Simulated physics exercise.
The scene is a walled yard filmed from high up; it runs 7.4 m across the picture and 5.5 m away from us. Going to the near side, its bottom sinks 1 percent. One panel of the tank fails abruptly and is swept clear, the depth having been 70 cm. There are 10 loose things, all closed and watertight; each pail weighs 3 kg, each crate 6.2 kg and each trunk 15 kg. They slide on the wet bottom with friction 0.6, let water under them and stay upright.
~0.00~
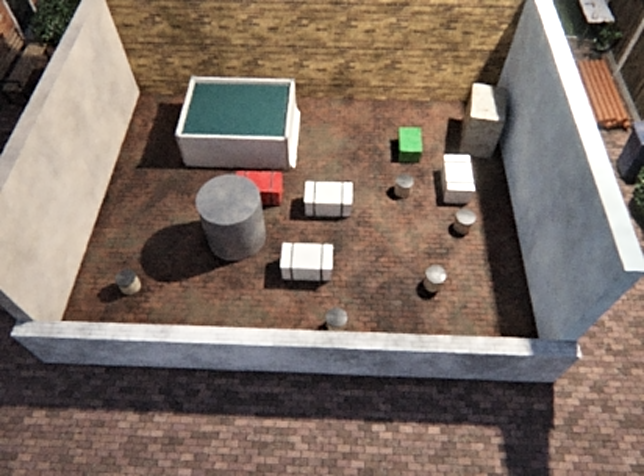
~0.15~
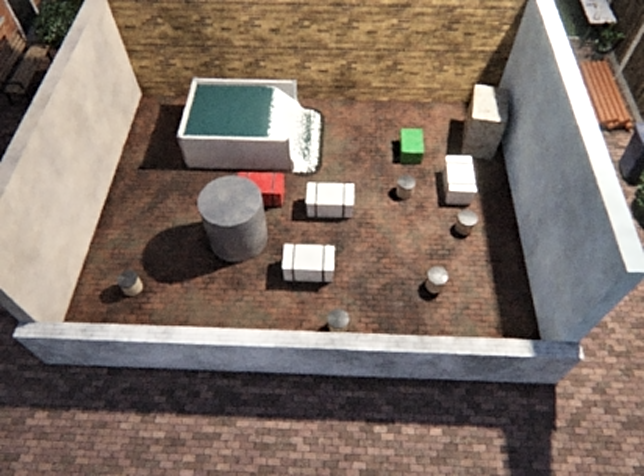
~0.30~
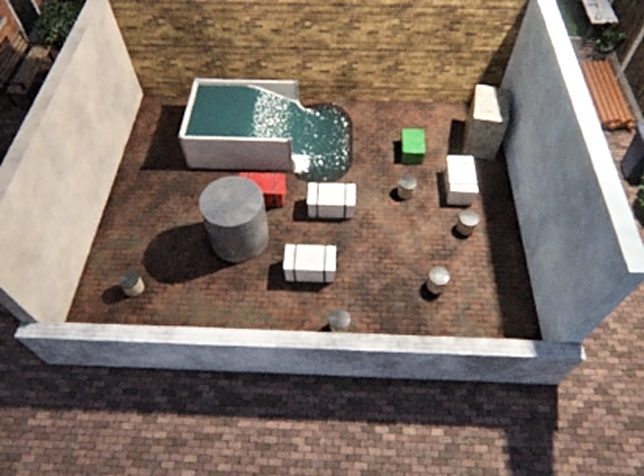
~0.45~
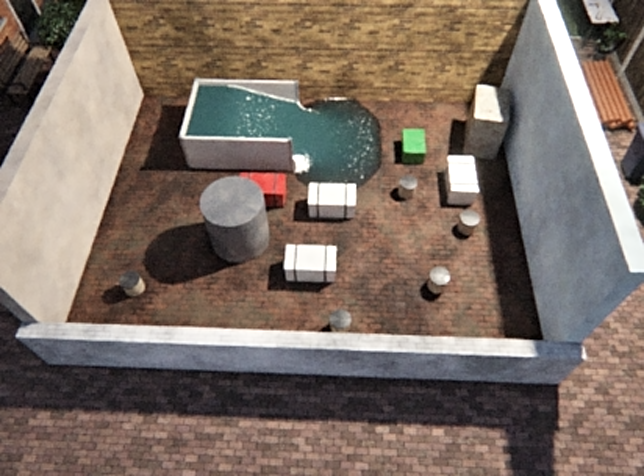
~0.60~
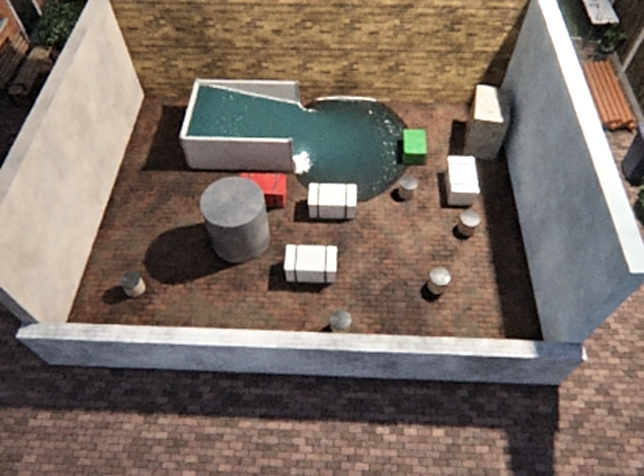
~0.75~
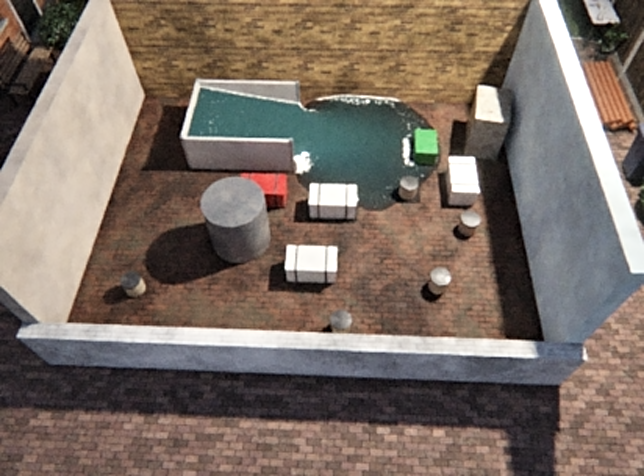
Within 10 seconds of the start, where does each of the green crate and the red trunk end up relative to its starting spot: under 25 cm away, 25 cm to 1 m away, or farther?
Outcome: Green crate: Large shift. Red trunk: Negligible shift.
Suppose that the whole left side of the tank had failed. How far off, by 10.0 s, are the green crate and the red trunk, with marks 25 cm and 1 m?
Well, the green crate goes a long way and the red trunk basically stays there.
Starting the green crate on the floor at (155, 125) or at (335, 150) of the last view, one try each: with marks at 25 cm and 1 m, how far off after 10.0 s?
One after the other: It stays more or less still, and then it is taken far off.
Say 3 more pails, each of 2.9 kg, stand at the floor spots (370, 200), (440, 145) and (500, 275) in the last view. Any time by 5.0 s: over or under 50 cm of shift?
So that's beyond the threshold, beyond the threshold and beyond the threshold, in that sequence.
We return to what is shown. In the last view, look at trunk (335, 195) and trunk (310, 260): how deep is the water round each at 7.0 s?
I'd estimate 4 cm for the first and 5 cm for the second.
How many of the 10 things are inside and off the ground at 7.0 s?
6.
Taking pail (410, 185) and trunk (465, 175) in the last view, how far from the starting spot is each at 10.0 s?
In turn: 300 cm, 350 cm.
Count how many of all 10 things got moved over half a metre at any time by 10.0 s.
It adds up to 9.
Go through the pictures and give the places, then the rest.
The green crate at (411, 139), on the bottom; the red trunk at (258, 181) rests on the ground; 2.9 m2 under water; 0 of 10 have shifted, in the first picture.
The green crate at (412, 140) rests on the ground; the red trunk at (260, 183) rests on the ground; water covers 3.8 m2; 0 of 10 have shifted, in the second picture.
The green crate at (414, 141) rests on the ground; the red trunk at (261, 183) rests on the ground; 5.0 m2 under water; 0 of 10 have shifted, in the third picture.
The green crate at (414, 141) rests on the ground; the red trunk at (261, 183), on the bottom; 6.4 m2 under water; 0 of 10 have shifted, in the fourth picture.
The green crate at (415, 141), on the bottom; the red trunk at (262, 183), on the bottom; water covers 7.9 m2; 0 of 10 have shifted, in the fifth picture.
The green crate at (426, 141) rests on the ground, 21 cm from its start; the red trunk at (262, 184) rests on the ground; water covers 9.1 m2; 1 of 10 have shifted, in the sixth picture.
After 2.0 s the green crate is near (489, 161), 1.4 m from its start, afloat; the red trunk is near (262, 184), 0.0 m from its start, aground; 3 afloat.
After 4.5 s the green crate is near (476, 251), 2.6 m from its start, afloat; the red trunk is near (262, 184), 0.0 m from its start, aground; 4 afloat.
After 7.0 s the green crate is near (389, 254), 2.6 m from its start, afloat; the red trunk is near (262, 184), 0.0 m from its start, aground; 6 afloat.
After 10.0 s the green crate is near (274, 267), 3.7 m from its start, afloat; the red trunk is near (262, 184), 0.0 m from its start, aground; 6 afloat.
